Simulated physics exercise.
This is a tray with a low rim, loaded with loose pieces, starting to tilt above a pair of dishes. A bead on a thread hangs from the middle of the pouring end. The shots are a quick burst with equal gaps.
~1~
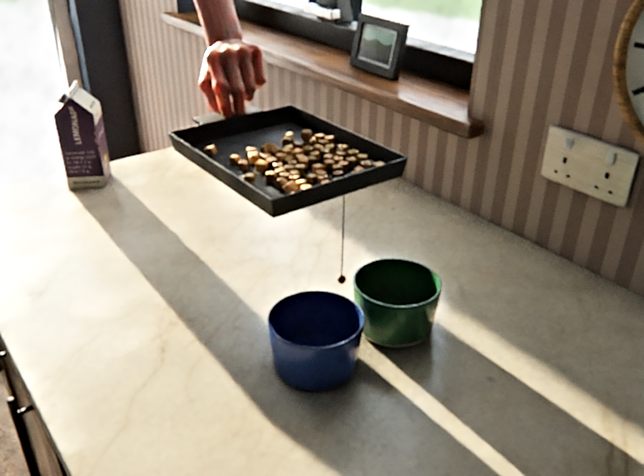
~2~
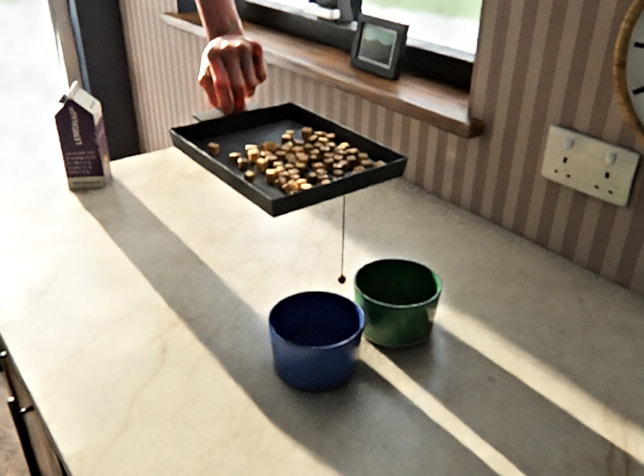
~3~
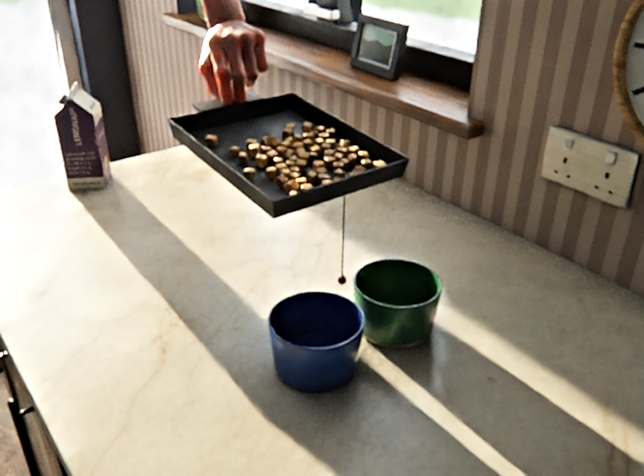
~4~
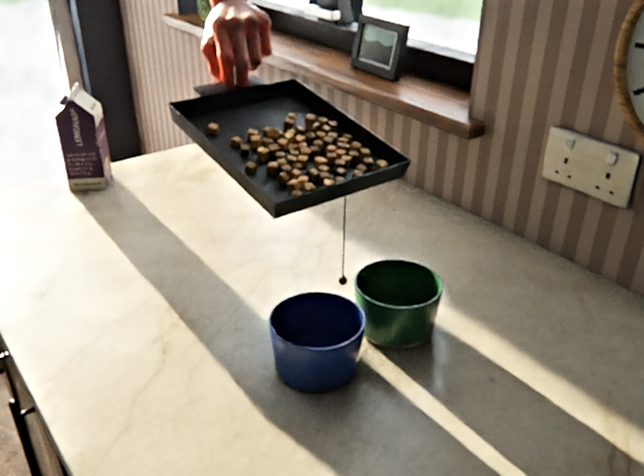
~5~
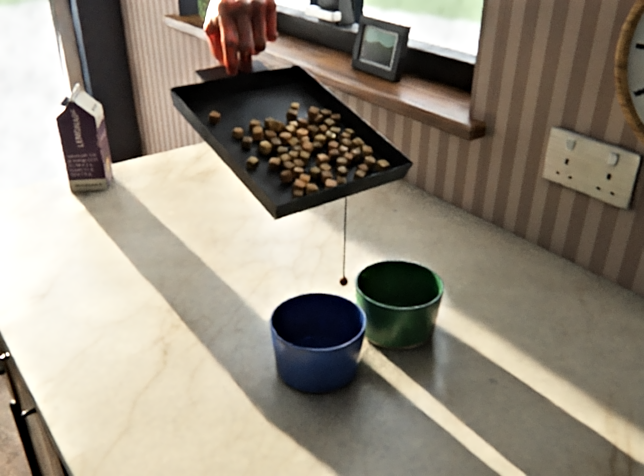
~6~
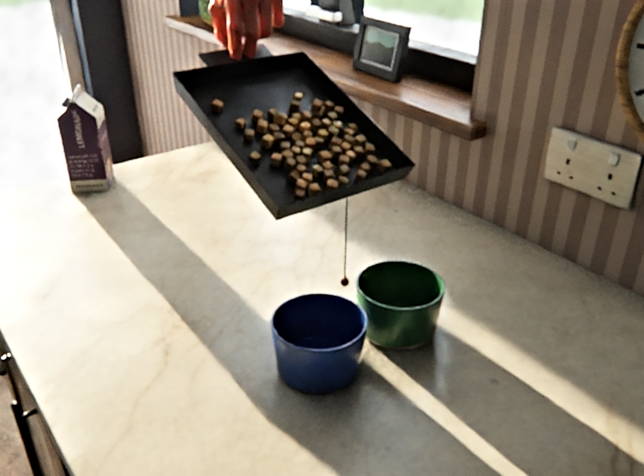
A hand at the top grips the far edge of a dark, low-rimmed tray of small brown pieces above a pale kitchen counter, seen from above at an angle. Below are a blue bowl and a green bowl to its right, a bead hanging on a thread, a purple-and-white carton at left, and striped wallpaper behind. The hand rises, tilting the tray gradually toward the bowls, while the view stays almost still.
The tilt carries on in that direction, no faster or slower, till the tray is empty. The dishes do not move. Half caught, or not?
In the dishes lies less than half of it.
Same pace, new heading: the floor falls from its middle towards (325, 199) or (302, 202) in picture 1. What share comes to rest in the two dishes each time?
Roughly 30 per cent, and 40 per cent.
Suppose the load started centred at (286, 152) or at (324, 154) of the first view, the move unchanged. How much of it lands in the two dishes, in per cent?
The first gives 40 %, the second 50 %.
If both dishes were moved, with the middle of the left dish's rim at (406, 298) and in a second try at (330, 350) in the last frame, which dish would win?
At the first place the left-hand dish, at the second the right one.
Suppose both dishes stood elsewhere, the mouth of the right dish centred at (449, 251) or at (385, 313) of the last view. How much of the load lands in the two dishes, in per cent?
The first gives 10 %, the second 50 %.
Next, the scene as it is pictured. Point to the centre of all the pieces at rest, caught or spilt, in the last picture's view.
Roughly at (455, 391).
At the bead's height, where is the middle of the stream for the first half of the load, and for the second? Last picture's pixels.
Early half (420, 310), late half (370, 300).
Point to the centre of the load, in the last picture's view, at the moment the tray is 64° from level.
Close to (349, 160).
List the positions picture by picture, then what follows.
In the first frame, corners of the pouring end (273, 197) and (403, 157), level; middle of the load (303, 163), small wooden cubes; left dish (345, 361); right dish (426, 320); bead on its thread (342, 279).
In the second frame, corners of the pouring end (273, 198) and (404, 157), level; middle of the load (303, 162).
In the third frame, corners of the pouring end (274, 199) and (405, 158), tipped barely, level across its low end; middle of the load (303, 158).
In the fourth frame, corners of the pouring end (276, 200) and (407, 159), tipped a little, level across its low end; middle of the load (305, 153).
In the fifth frame, corners of the pouring end (278, 202) and (409, 161), tipped clearly, level across its low end; middle of the load (307, 148).
In the sixth frame, corners of the pouring end (281, 204) and (411, 163), tipped clearly, level across its low end; middle of the load (310, 144); left dish (348, 364); right dish (430, 322).
Just after the last frame, tray tipped steeply; almost all on the tray; just a few in the air.
A moment on, tray tipped past a quarter turn; almost all on the tray; just a few outside both.
Further on, tray tipped past a quarter turn; about a tenth in the left dish; about a tenth in the right dish; roughly two thirds outside both; just a few in the air.
When it is over, tray tipped past a quarter turn; about a tenth in the left dish; about a tenth in the right dish; roughly two thirds outside both.
